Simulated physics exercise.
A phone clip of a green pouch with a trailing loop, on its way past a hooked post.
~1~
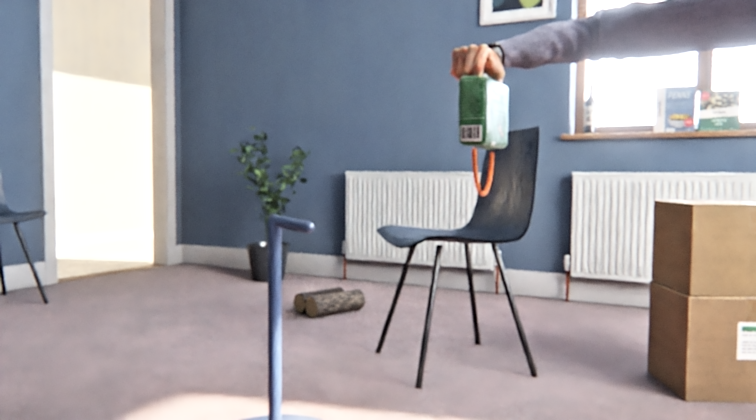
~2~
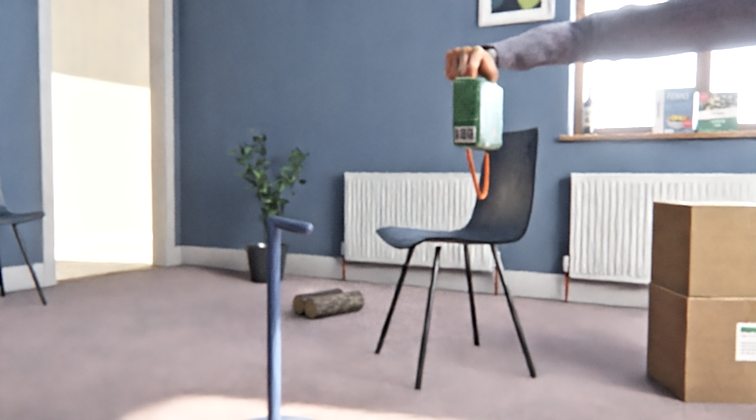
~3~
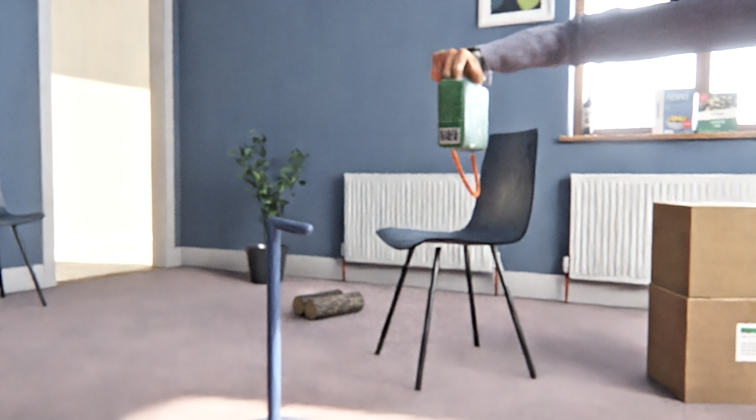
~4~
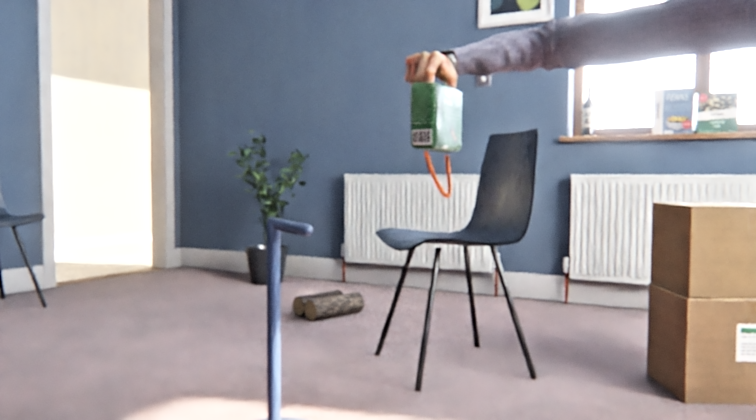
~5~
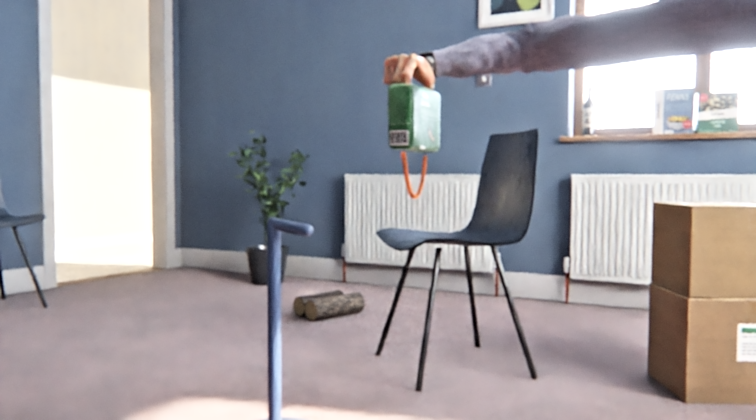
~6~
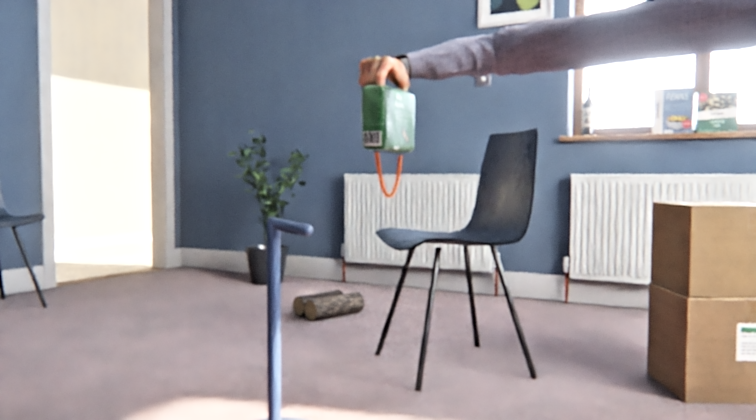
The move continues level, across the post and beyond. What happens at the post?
Outcome: The green pouch passes clear.
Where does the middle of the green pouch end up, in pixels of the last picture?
At about (167, 131).
Then, 0.70 s on from there, pouch over the post near (277, 126).
Then, 1.34 s on from there, pouch past the post near (191, 130).
In the end, pouch past the post near (167, 131). The green pouch goes by freely.
